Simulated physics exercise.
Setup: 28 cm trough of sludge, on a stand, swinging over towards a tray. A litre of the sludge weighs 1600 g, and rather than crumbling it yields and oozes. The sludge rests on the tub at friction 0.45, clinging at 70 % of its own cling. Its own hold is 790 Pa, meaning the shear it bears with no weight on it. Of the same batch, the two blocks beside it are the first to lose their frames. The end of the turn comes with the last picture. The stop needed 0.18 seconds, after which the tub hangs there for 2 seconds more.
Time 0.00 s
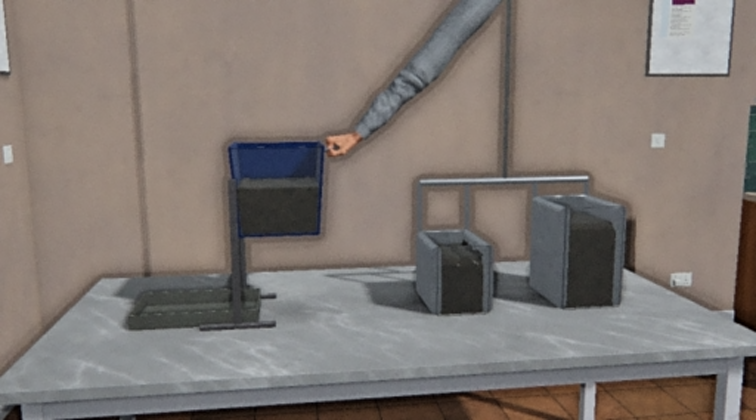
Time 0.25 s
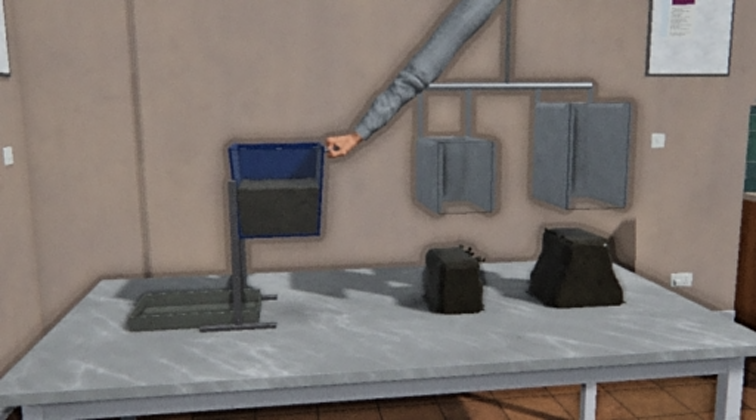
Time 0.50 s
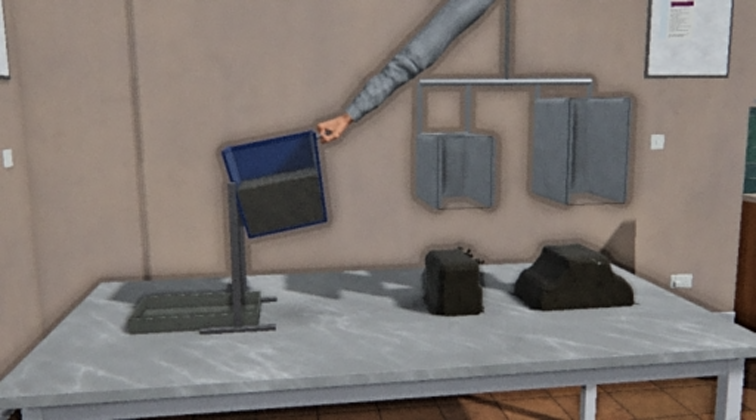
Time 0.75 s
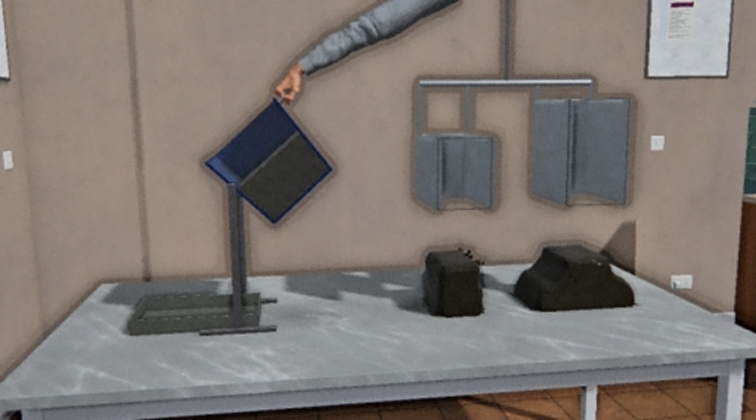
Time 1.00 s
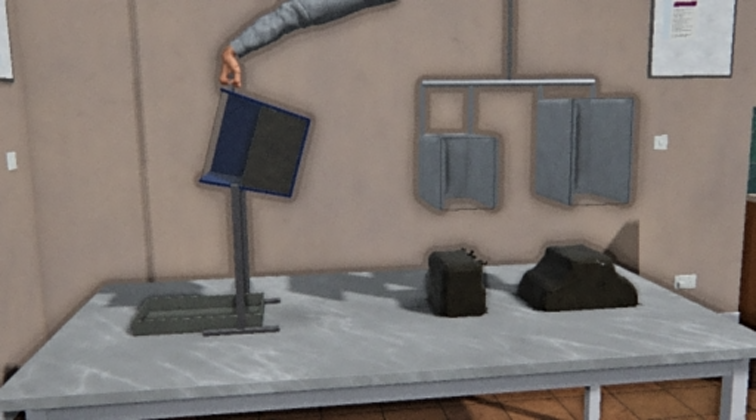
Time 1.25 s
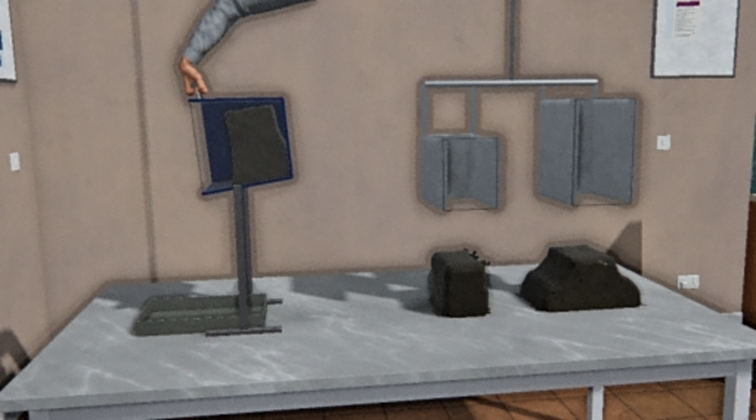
Hand turning a blue tub of dark sludge leftward onto its side after grey moulds lift off two blocks, the larger slumping.
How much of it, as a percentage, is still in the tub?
Near 68 percent is still in the tub.
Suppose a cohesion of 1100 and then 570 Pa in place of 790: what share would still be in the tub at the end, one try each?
About 100 % first, about 55 % second.
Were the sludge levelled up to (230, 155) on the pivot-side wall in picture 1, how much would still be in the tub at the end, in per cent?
40 %.
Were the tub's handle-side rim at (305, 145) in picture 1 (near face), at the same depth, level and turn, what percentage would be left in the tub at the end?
Then near 100 % stays in the tub.
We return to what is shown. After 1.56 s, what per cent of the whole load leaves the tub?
Load share from then on: Near 20 %.
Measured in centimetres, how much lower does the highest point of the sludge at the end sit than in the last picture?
13 cm or so.
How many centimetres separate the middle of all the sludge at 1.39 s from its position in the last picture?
Measured shift, roughly 5 cm.
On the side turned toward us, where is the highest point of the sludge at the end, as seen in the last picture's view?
On the near face, the top ends up close to (267, 149).
By 1.39 s, the tub is at 95 degrees and holds 100 %.
By 1.56 s, the tub is at 95 degrees and holds 87 %.
By 1.73 s, the tub is at 95 degrees and holds 71 %.
By 1.90 s, the tub is at 95 degrees and holds 68 %.
By 3.25 s, at the end, the tub is at 95 degrees and holds 68 %.
